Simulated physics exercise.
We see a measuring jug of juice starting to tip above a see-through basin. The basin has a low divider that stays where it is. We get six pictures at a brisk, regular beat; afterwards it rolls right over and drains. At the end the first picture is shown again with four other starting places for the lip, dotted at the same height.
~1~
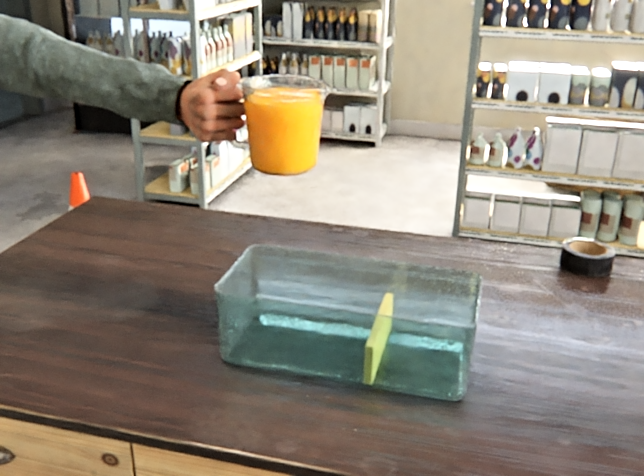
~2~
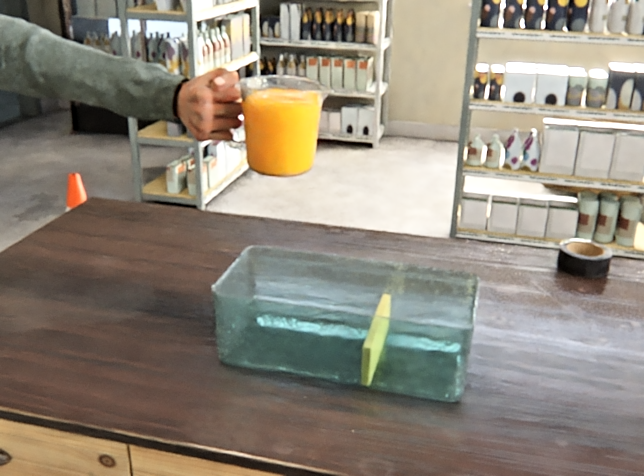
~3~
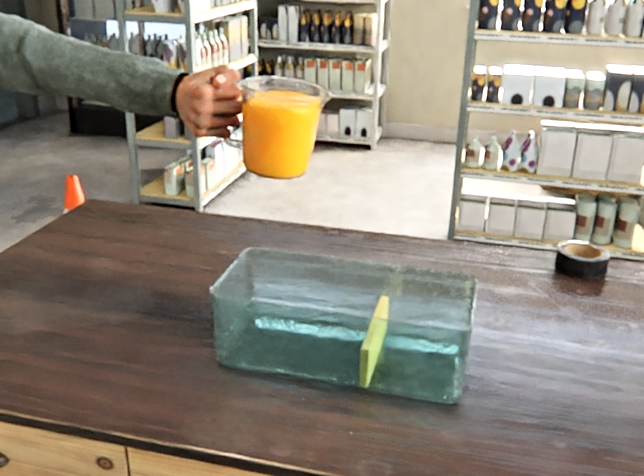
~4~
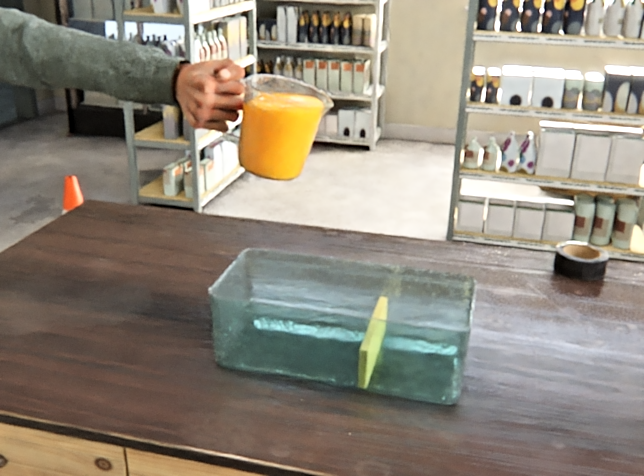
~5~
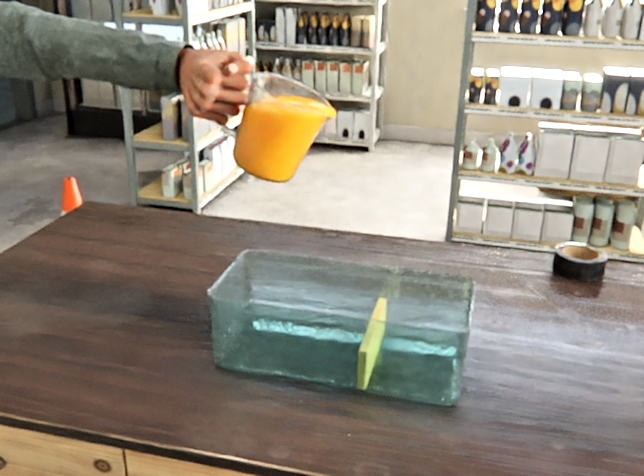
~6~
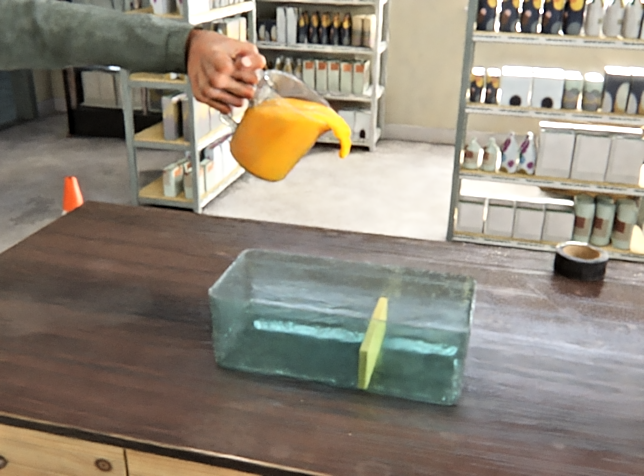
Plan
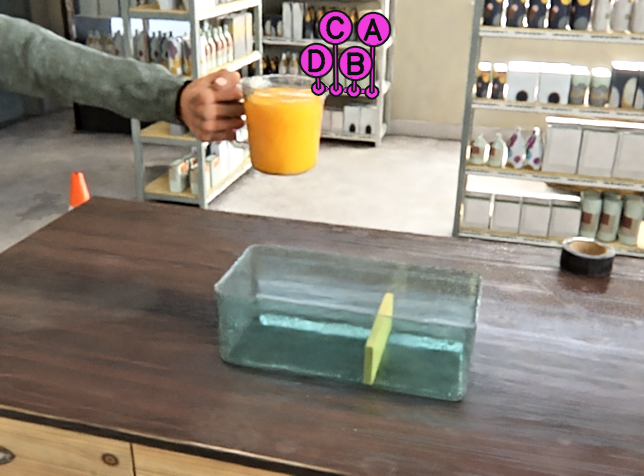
A glass measuring jug of orange juice, gripped by a hand reaching in from the left, hangs upright above a see-through basin with a yellow-green divider on a dark wooden table. The hand tilts the jug steadily to the right, and juice slides over the lip, curling downward in a short tongue.
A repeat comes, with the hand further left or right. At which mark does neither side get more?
D.
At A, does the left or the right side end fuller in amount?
The right one.
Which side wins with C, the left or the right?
More ends on the right.
In magenta, A at (371, 92); B at (353, 90); C at (336, 89); D at (318, 88).
For place A, about 4 % ends left of the wall and 92 % right of it; 4 % is lost outside.
For place B, about 7 % ends left of the wall and 91 % right of it.
For place C, about 21 % ends left of the wall and 77 % right of it; 3 % is lost outside.
For place D, about 49 % ends left of the wall and 49 % right of it.
